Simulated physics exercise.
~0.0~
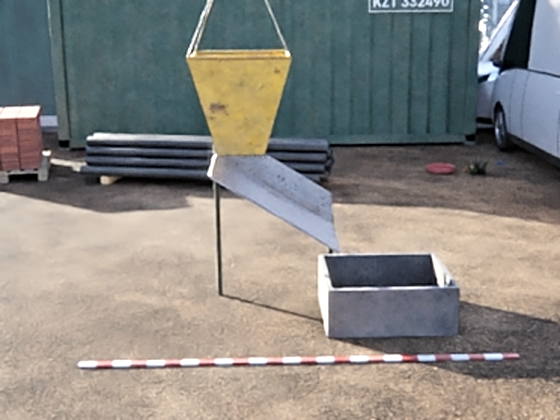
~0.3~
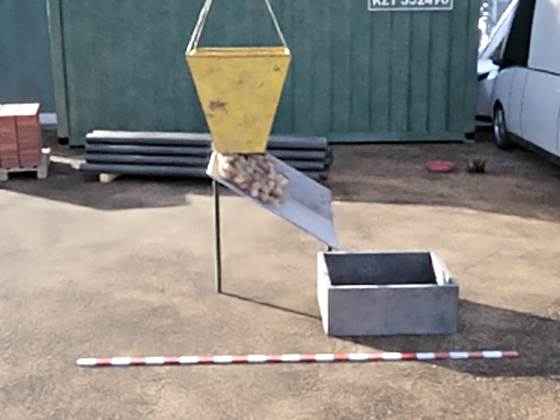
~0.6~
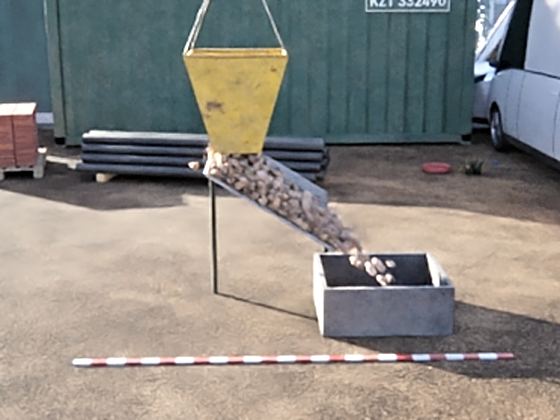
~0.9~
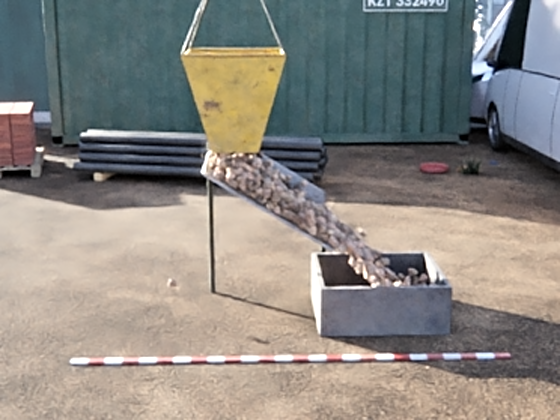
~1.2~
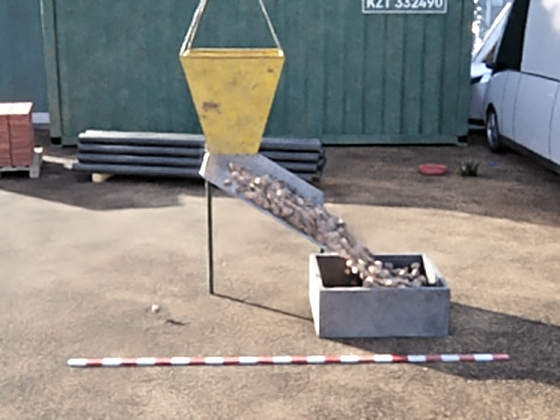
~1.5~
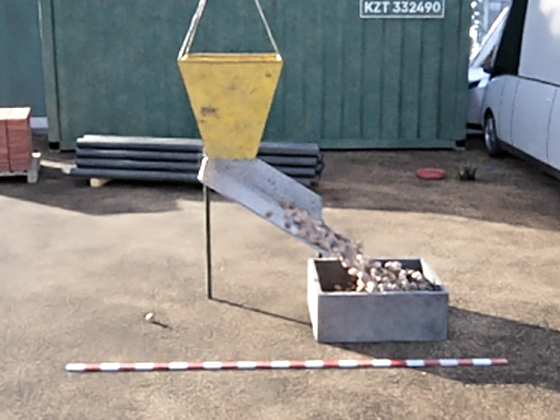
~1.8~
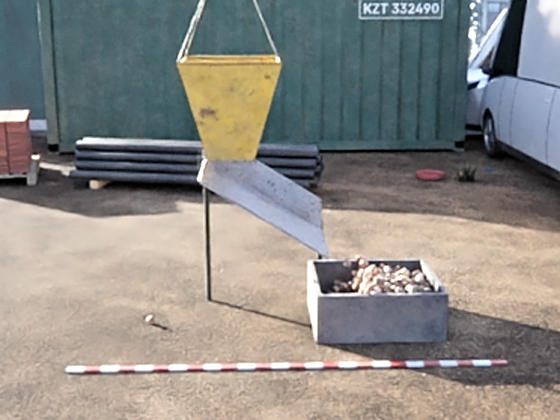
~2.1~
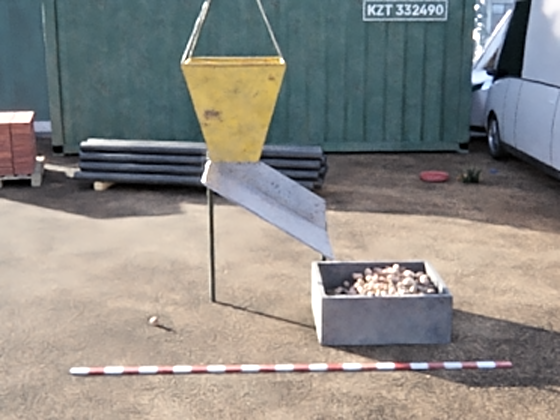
A hanging yellow skip let out a load of brown and pale stones, which slid down a sloping metal chute to the right and tumbled into a grey bin, leaving the chute bare and a heap in the bin, with one stray stone on the ground.
